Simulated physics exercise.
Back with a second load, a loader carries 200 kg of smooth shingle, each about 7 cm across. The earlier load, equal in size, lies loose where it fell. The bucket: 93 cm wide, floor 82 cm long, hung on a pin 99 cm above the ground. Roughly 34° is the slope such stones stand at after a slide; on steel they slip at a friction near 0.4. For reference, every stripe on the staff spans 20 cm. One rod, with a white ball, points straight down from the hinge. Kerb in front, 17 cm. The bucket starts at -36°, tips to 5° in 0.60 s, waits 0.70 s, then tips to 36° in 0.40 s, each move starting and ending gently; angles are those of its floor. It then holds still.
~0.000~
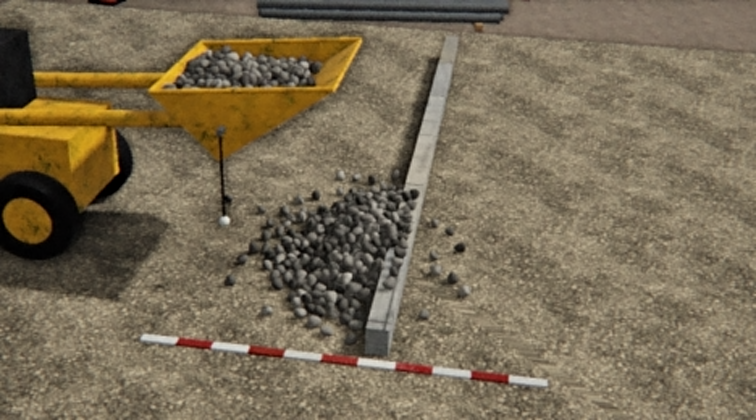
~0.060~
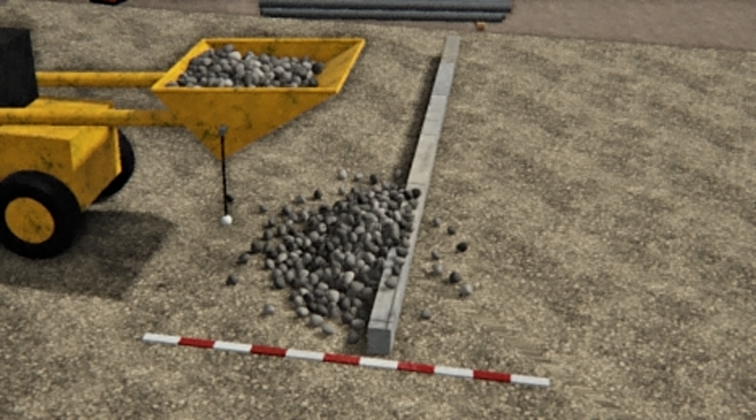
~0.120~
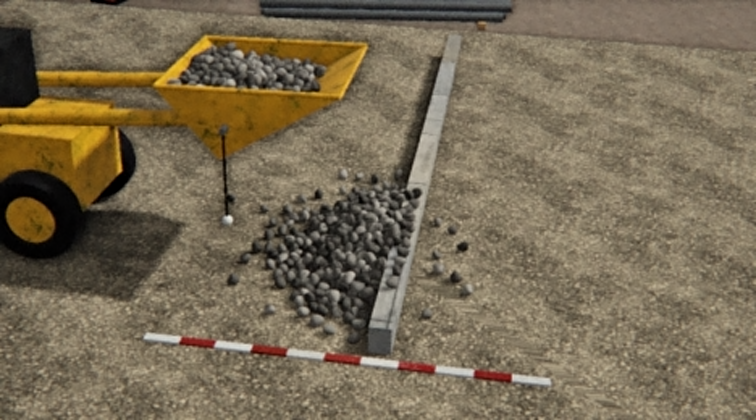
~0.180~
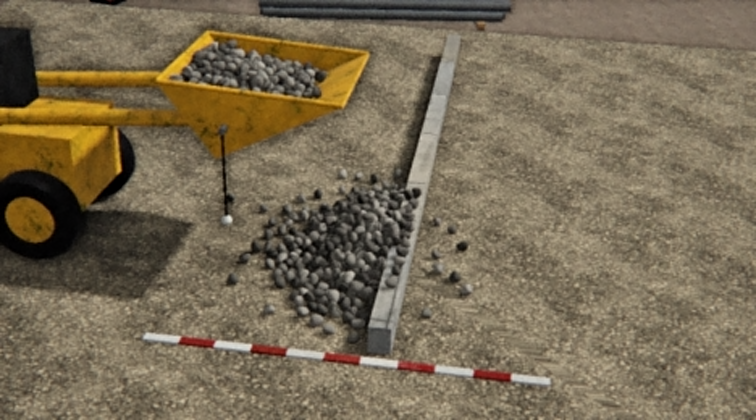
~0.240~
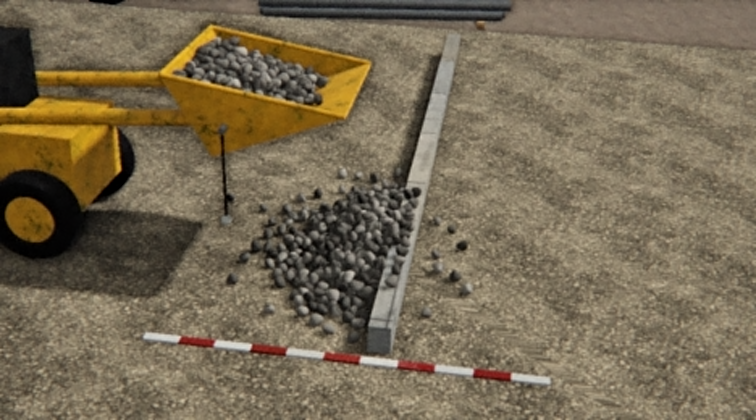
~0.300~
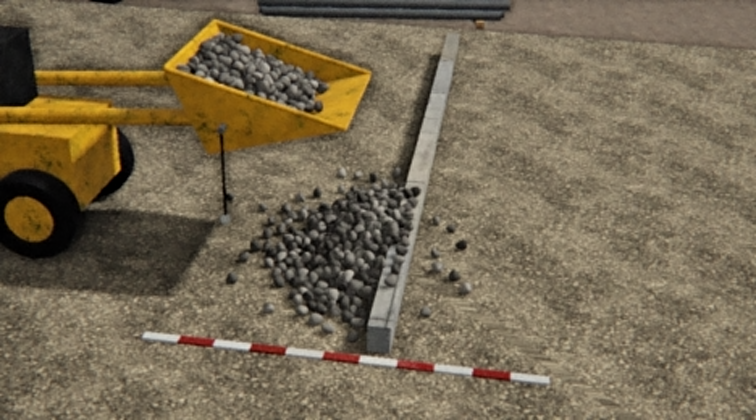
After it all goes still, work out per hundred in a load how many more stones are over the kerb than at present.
Around 17 stones per hundred.
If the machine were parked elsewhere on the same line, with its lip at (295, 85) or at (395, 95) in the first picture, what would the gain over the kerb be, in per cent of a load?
About 0 per cent from the first spot and 85 per cent from the second.
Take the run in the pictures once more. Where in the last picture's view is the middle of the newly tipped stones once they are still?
In the last view, about pixel (360, 231).
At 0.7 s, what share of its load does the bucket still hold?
Around 100 in a hundred.
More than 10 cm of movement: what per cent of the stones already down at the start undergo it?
Close to 10 per cent.
After 0.4 s the floor is at -1°; in per cent of one load, 100 in the bucket, 98 on this side of the kerb, 2 over the kerb; the foremost stones are at (446, 260).
After 0.7 s the floor is at 5°; in per cent of one load, 100 in the bucket, 98 on this side of the kerb, 2 over the kerb; the foremost stones are at (446, 260).
After 2.2 s the floor is at 36°; in per cent of one load, 22 in the bucket, 175 on this side of the kerb, 3 over the kerb; the foremost stones are at (452, 249).
After 4.6 s the floor is at 36°; in per cent of one load, 0 in the bucket, 182 on this side of the kerb, 18 over the kerb; the foremost stones are at (525, 248). Net gain over the kerb, 17.
